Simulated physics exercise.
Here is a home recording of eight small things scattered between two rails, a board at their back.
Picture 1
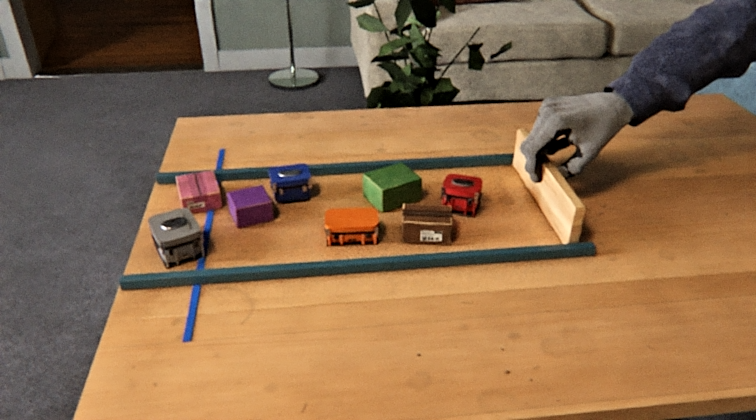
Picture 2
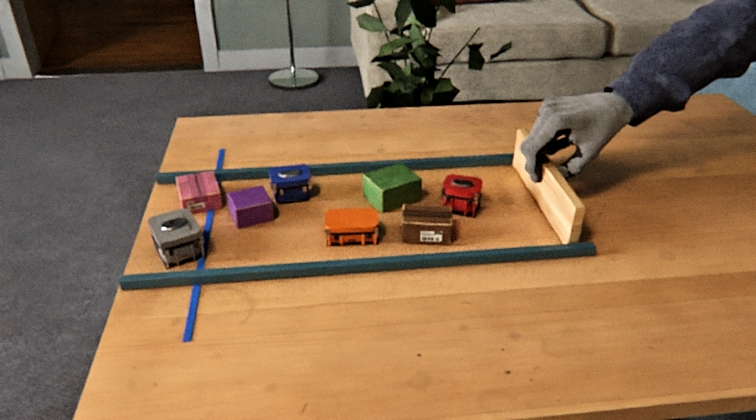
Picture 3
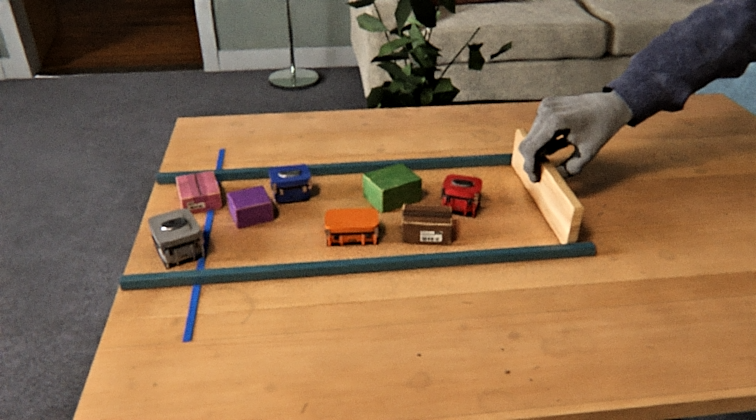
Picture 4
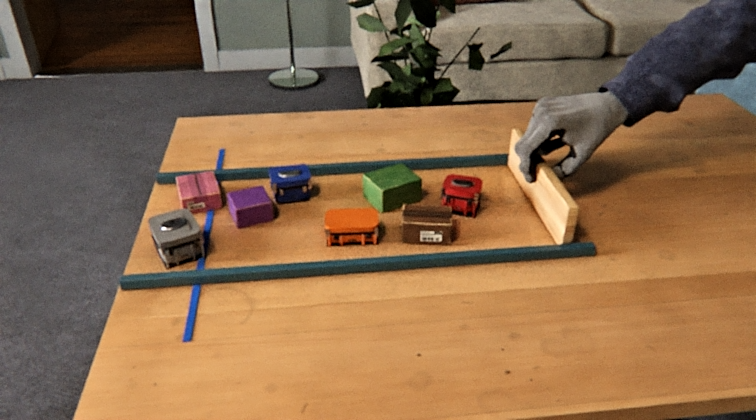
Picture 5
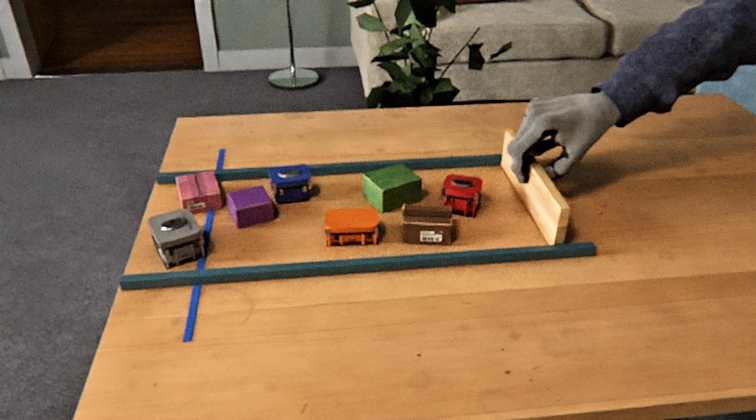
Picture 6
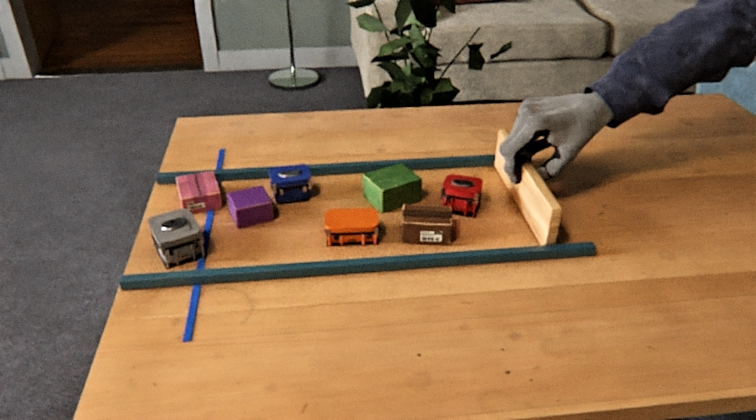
A gloved hand in a dark blue sleeve slides a pale wooden board a short way left between two dark teal rails on a wooden tabletop, seen from above at an angle in a carpeted room. Ahead of it sit red, brown, green, orange, blue and purple items, with pink and grey ones near blue tape at left. These small items and the camera stay still.
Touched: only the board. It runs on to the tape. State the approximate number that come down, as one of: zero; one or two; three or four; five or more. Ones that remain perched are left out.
Missing from the table at the end: Three or four.
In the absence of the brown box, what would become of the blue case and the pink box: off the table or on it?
Looking at the two, the blue case ends up below and the pink box ends up below.
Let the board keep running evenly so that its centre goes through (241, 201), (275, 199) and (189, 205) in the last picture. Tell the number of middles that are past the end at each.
2; 0; 5.
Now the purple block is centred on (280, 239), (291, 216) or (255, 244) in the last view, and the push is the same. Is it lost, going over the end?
Results in turn - not saved; saved; not saved.
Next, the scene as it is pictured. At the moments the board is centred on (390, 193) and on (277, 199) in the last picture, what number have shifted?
The count reaches 4 first and 8 second.
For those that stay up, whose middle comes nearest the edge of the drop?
It is the purple block.
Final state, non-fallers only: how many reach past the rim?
1 in all.
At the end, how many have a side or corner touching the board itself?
It touches 3.
Soon after, none off yet; grey case at rest near (177, 238); pink box at rest near (199, 192); purple block at rest near (251, 206).
In the end, the number that fall off is three or four; gone, orange case, blue case, pink box and grey case.
